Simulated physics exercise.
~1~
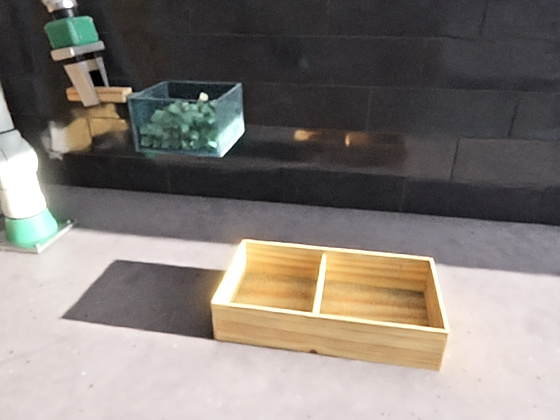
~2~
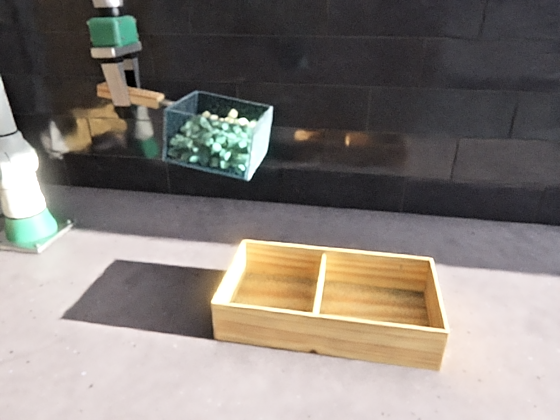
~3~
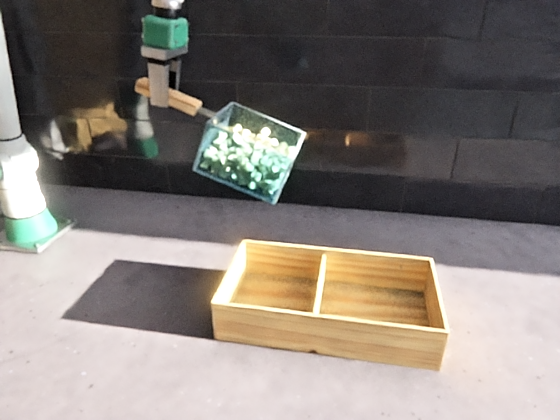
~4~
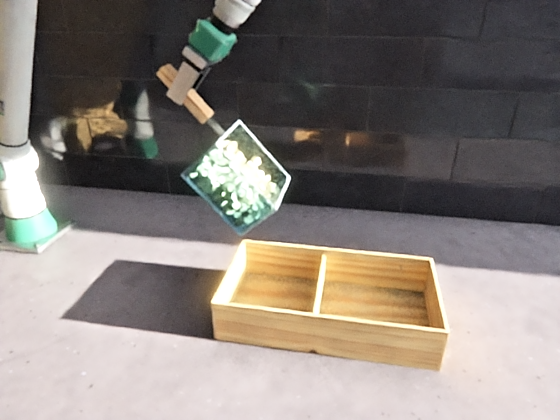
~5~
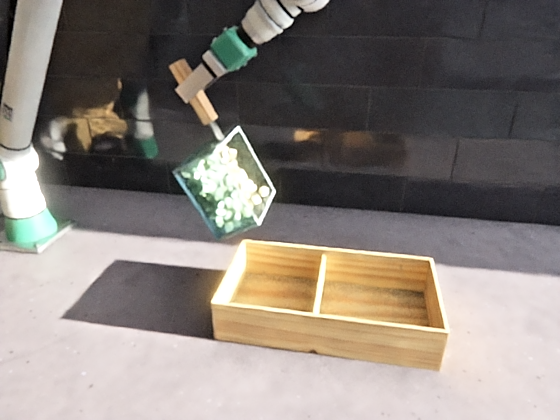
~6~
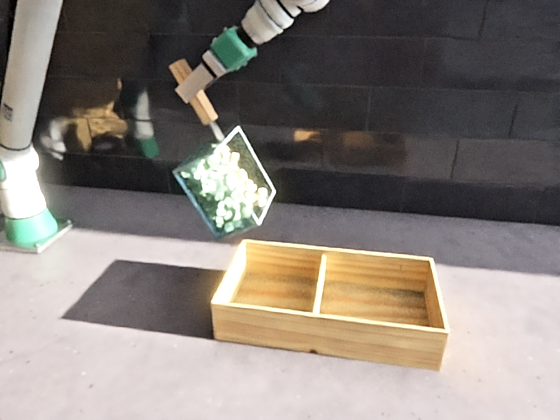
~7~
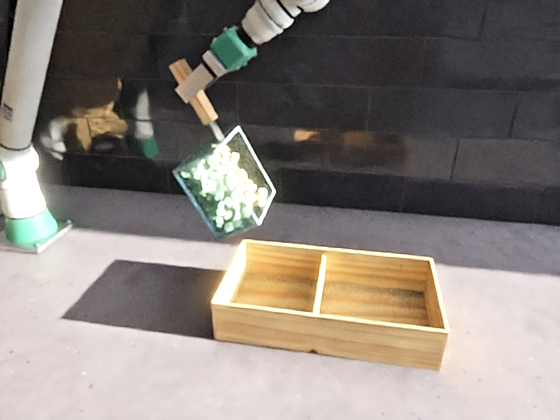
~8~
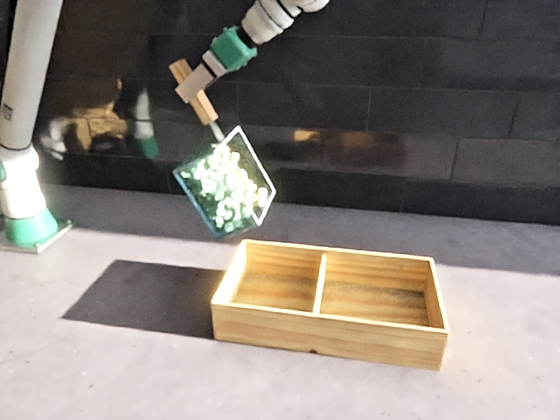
Robot arm moving a clear box of green pieces rightward, tilting it steeply near a divided wooden crate, then holding still, unspilled.
